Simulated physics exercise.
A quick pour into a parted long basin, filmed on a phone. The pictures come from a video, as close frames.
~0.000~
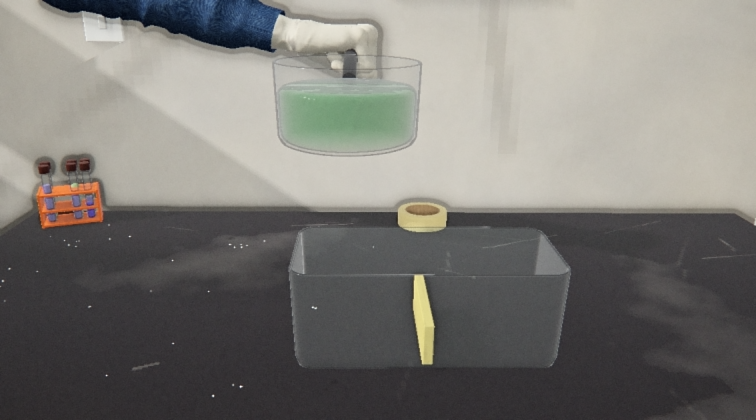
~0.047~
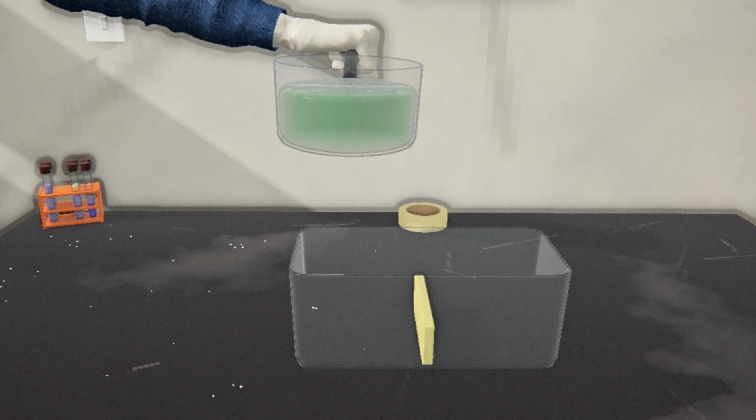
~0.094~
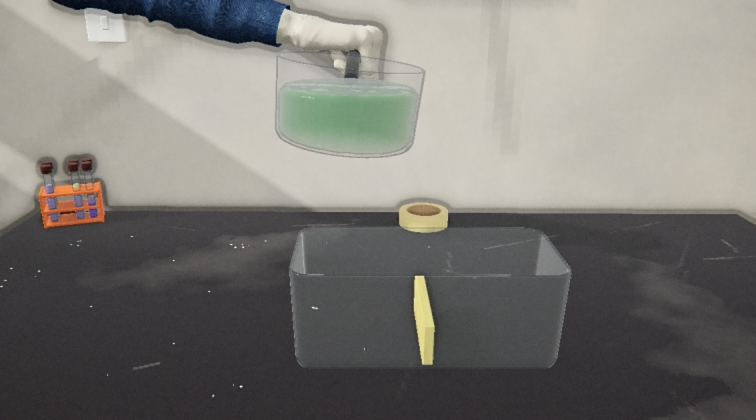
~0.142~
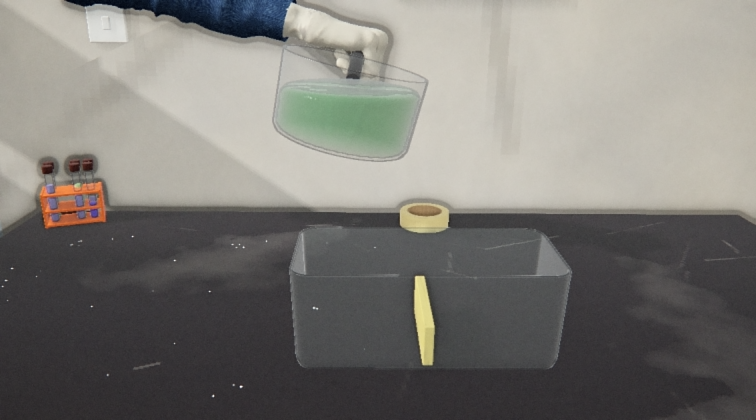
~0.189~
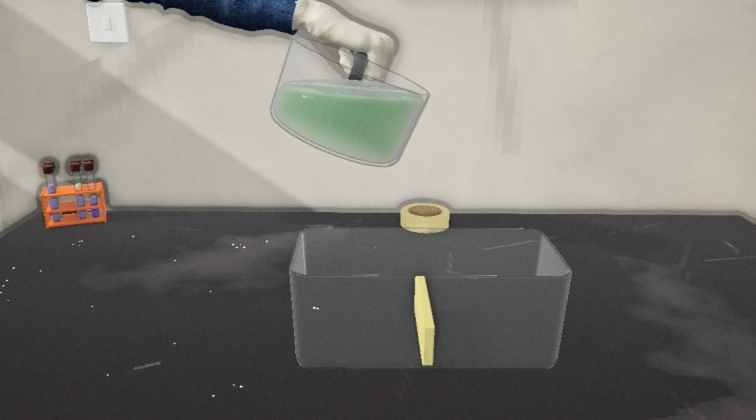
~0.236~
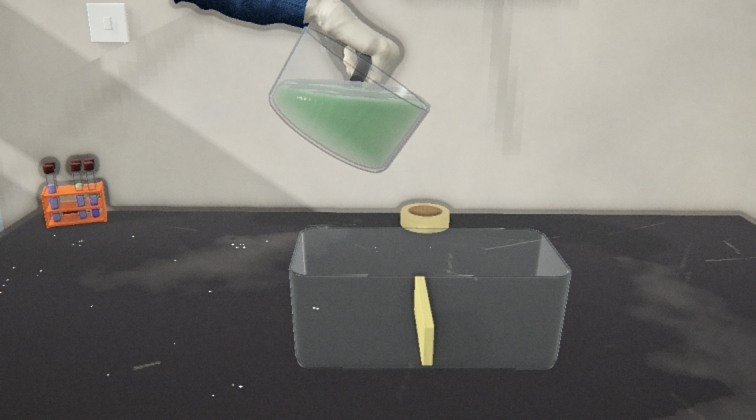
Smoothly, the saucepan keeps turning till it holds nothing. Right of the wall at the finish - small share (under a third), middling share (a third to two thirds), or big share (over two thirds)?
Big.
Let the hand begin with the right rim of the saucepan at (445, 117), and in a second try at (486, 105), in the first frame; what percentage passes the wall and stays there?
Roughly 85 percent on the first try and 75 percent on the second.
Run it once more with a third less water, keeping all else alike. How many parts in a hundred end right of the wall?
About 85 percent.
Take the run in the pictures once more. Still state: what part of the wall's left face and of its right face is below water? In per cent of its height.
I get 20 % for the left and 80 % for the right.
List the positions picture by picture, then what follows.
The first frame shows tilt 0°; pouring edge (420, 64); surface from (279, 87) to (416, 88); the long basin's rim runs from (295, 250) to (555, 251); the wall's top is at (424, 300).
The second frame shows tilt 1°; pouring edge (421, 66); surface from (279, 87) to (417, 89).
The third frame shows tilt 6°; pouring edge (424, 72); surface from (280, 86) to (418, 90).
The fourth frame shows tilt 13°; pouring edge (427, 82); surface from (281, 86) to (421, 92).
The fifth frame shows tilt 22°; pouring edge (428, 95); surface from (280, 86) to (424, 96).
The sixth frame shows tilt 32°; pouring edge (427, 110); surface from (277, 83) to (425, 99); 1 per cent is over the edge.
A moment on, the saucepan is tipped on its side and 37 per cent is still to pour, 0 is left of the wall and 14 right of it.
Next, the saucepan is tipped right over and 10 per cent is still to pour, 6 is left of the wall and 71 right of it.
Then the saucepan is tipped right over and 2 per cent is still to pour, 14 is left of the wall and 77 right of it.
Later the saucepan is tipped right over and 0 per cent is still to pour, 16 is left of the wall and 80 right of it.
Finally, 17 per cent lies left of the wall, 80 right of it and 3 outside.
